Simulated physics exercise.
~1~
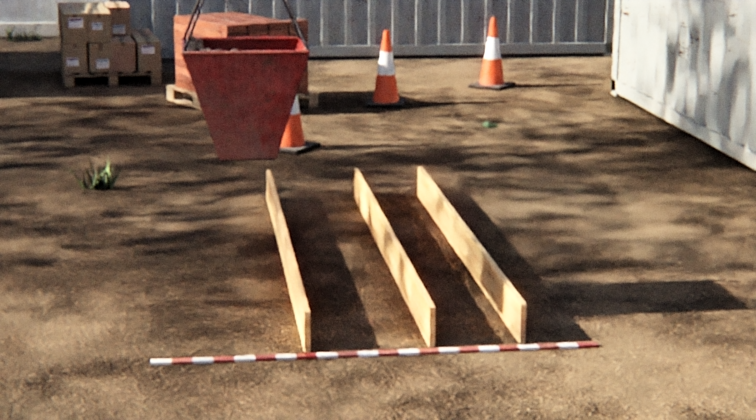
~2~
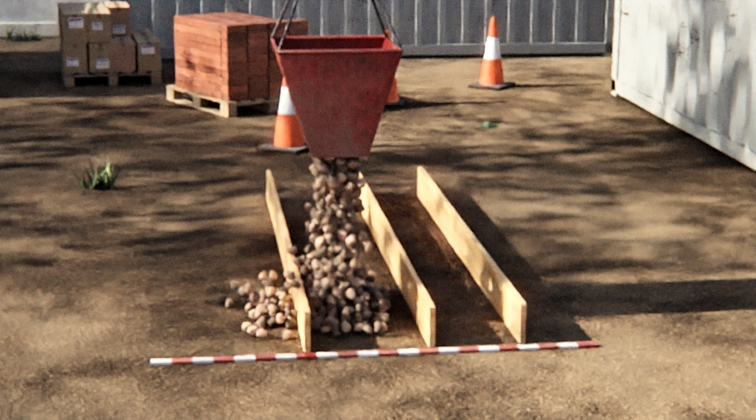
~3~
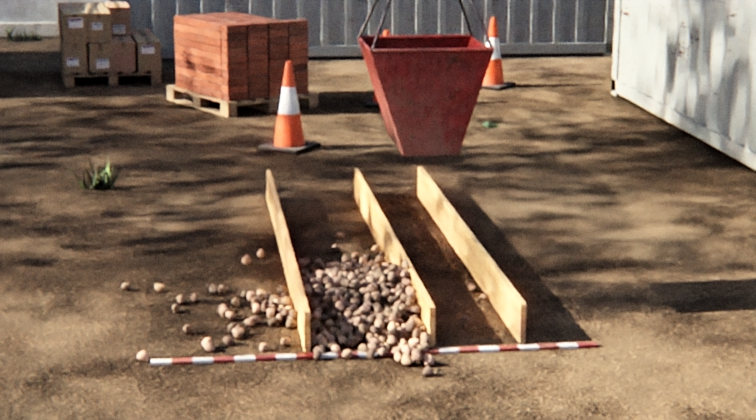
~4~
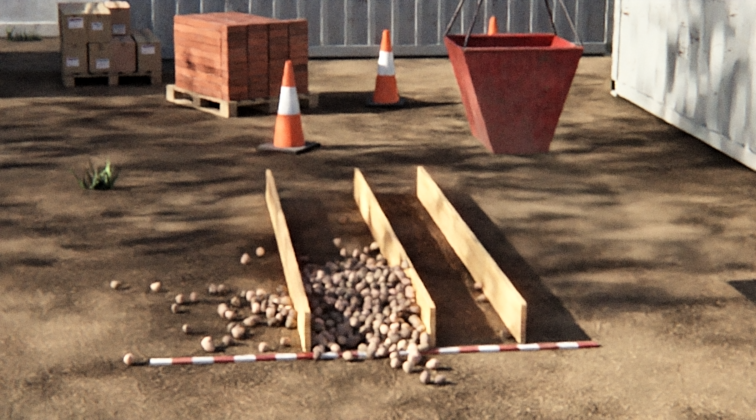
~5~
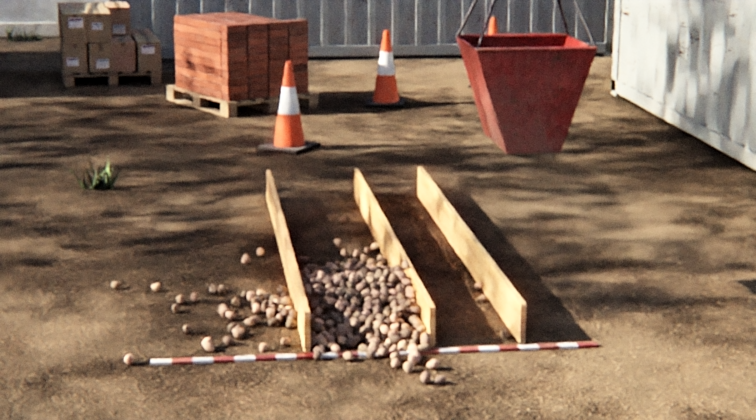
In a fenced dirt yard, a suspended red hopper moves rightwards over wooden planks, dropping rounded stones that spill past a striped staff, then hangs empty at the right, with most stones lying in the left bay, a few scattered left of it, and the right bay almost clear.
